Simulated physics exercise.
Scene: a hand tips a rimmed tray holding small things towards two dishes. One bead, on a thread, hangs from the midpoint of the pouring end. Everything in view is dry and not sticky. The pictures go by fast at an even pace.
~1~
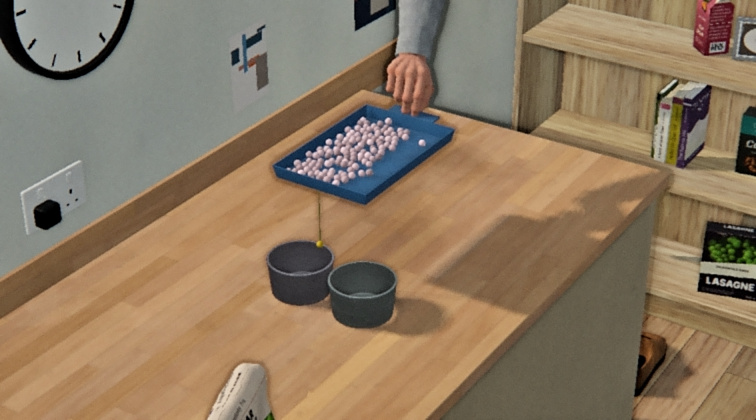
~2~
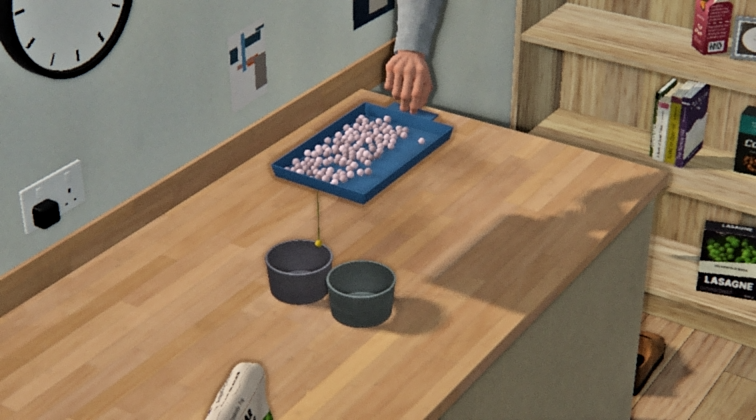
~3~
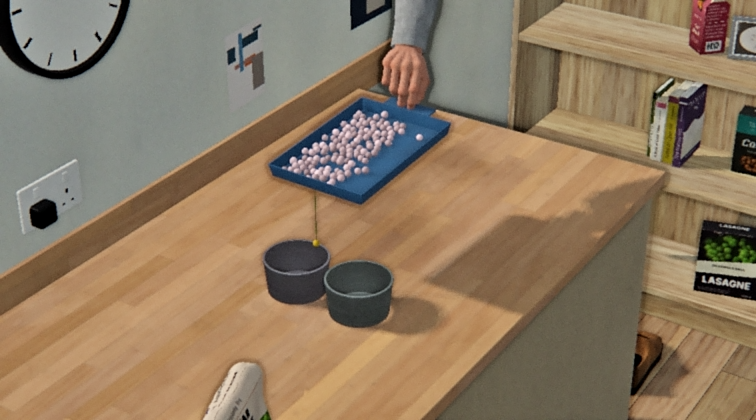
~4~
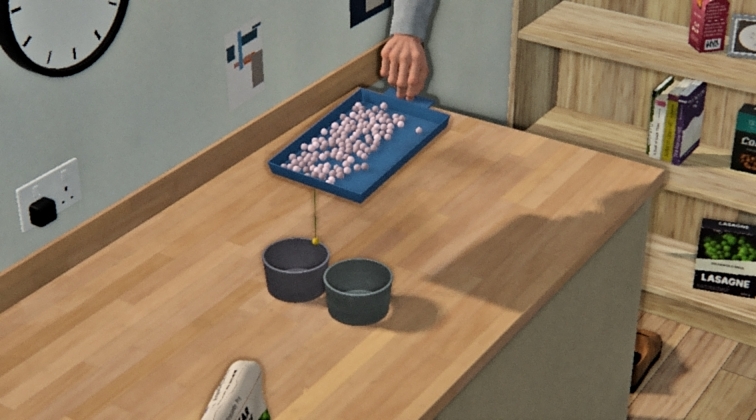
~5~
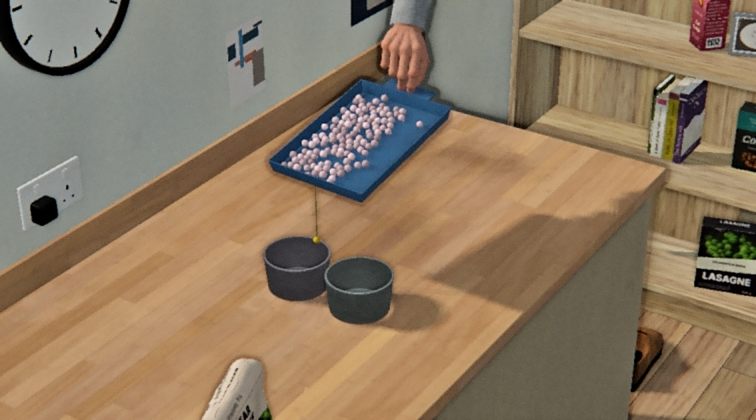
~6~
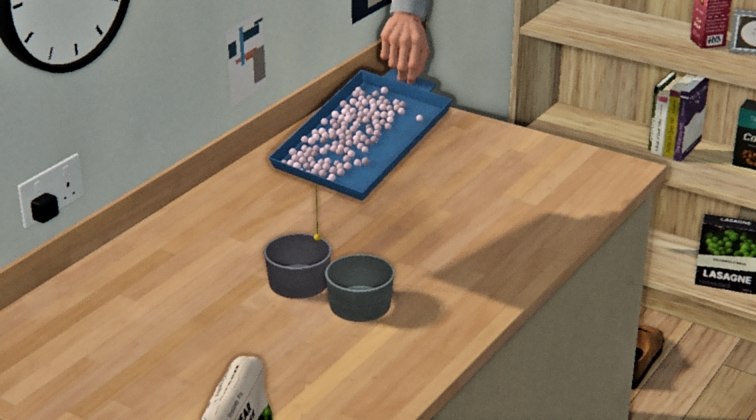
In the video, a hand holds a blue rimmed tray of small pale pink balls above a wooden counter near two dark dishes, gradually raising its far end while a small yellow bead hangs on a thread from the near edge.
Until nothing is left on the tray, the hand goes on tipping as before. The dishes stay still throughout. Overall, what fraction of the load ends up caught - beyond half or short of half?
I'd say the dishes catch most of it, honestly.
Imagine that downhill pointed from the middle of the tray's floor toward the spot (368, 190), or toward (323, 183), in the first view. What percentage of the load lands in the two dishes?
Lab note: Try one about 100 %, try two 60 %.
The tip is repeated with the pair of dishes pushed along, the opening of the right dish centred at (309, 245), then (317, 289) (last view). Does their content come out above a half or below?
The first time it's lower than half, the second time lower than half.
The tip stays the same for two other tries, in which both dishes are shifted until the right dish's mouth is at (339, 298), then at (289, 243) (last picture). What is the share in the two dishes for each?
About 10 and 10 per cent respectively.
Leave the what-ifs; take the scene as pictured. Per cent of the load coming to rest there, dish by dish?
Per hundred pieces, the left dish ends with about 20 and the right dish with about 70.
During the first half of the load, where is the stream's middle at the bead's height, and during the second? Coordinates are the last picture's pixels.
Roughly at (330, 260) first, and then at (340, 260).
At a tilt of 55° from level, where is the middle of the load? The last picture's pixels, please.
(334, 161).
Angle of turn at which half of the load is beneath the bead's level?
It's turned some 85 degrees by then.
Just after the last frame, tray tipped steeply; almost all on the tray; just a few in the air.
A moment on, tray tipped right over; about a tenth on the tray; roughly half in the right dish; roughly a quarter in the left dish; about a tenth outside both; about a tenth in the air.
Further on, tray tipped past a quarter turn; roughly two thirds in the right dish; roughly a quarter in the left dish; about a tenth outside both.
When it is over, tray tipped past a quarter turn; roughly two thirds in the right dish; roughly a quarter in the left dish; about a tenth outside both.
